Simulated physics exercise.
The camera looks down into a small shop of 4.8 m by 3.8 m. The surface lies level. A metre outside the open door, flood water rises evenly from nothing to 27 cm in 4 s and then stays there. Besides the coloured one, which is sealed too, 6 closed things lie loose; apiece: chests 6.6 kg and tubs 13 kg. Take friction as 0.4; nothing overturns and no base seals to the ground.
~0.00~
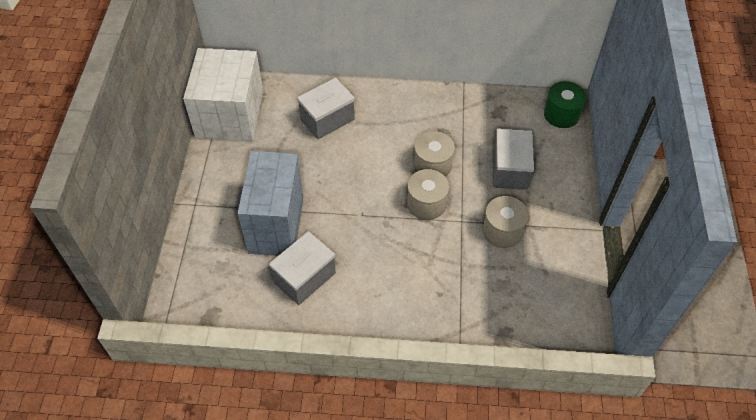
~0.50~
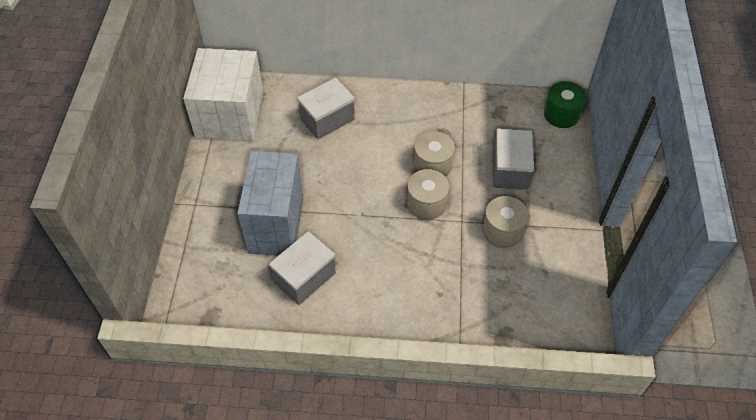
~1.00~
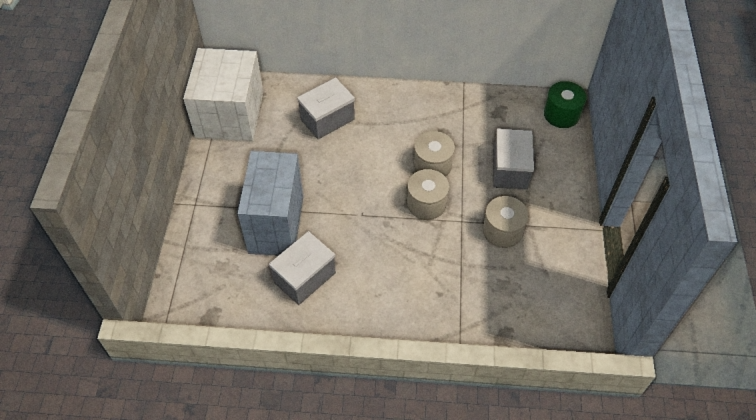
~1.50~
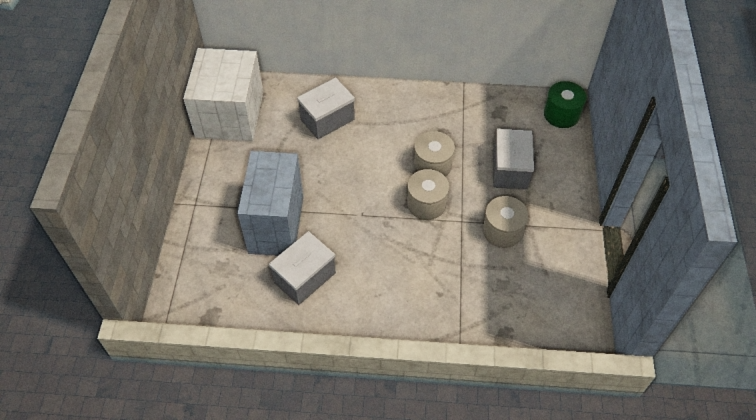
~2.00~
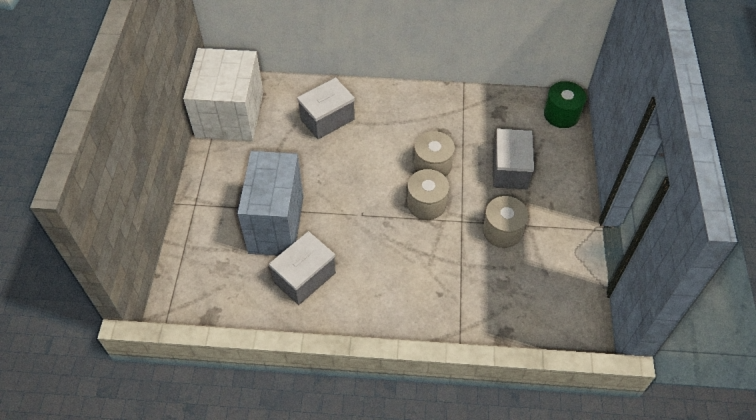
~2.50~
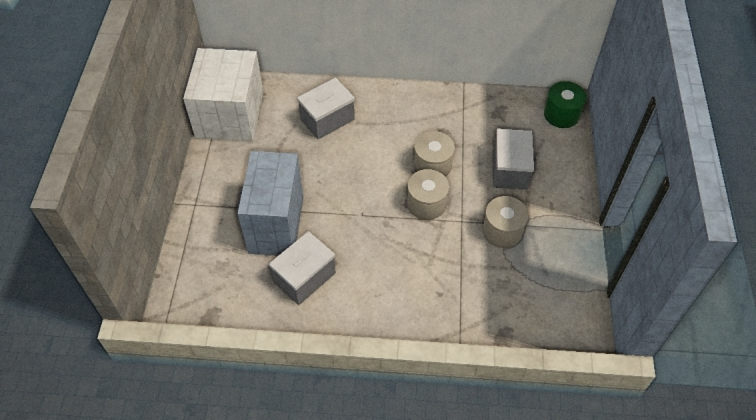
A walled shop floor with crates, pale tubs and a green tub stayed still while the ground outside darkened from red to bluish grey, then a shallow puddle crept in through the right-hand doorway.
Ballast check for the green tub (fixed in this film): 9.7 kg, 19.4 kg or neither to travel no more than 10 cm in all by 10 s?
Verdict: The smaller load will do.
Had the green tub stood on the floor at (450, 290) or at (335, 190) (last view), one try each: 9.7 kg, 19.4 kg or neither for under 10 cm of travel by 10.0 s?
In that order: Neither is enough; it takes the larger.
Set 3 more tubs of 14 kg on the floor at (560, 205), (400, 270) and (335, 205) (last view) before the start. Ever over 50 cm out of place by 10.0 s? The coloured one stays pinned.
In that order: Short of it, past it, more.
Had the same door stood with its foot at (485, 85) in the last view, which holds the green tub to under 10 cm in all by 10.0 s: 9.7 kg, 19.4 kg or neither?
In that case the lower weight is enough.
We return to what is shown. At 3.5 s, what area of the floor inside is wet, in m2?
Some 3.5 m2.
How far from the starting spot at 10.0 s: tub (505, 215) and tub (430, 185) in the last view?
In turn: 250 cm, 150 cm.
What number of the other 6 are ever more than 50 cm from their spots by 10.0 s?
That makes 6.
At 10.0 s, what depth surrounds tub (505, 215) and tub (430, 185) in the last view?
Roughly 9 and 10 cm.
After 3.5 s the green tub would be 0 cm from its start with 9.7 kg and 0 cm from its start with 19.4 kg; 0 cm of water round it then.
After 4.5 s the green tub would be 0 cm from its start with 9.7 kg and 0 cm from its start with 19.4 kg; 1 cm of water round it then.
After 7.0 s the green tub would be 0 cm from its start with 9.7 kg and 0 cm from its start with 19.4 kg; 2 cm of water round it then.
After 10.0 s the green tub would be 0 cm from its start with 9.7 kg and 0 cm from its start with 19.4 kg; 4 cm of water round it then.
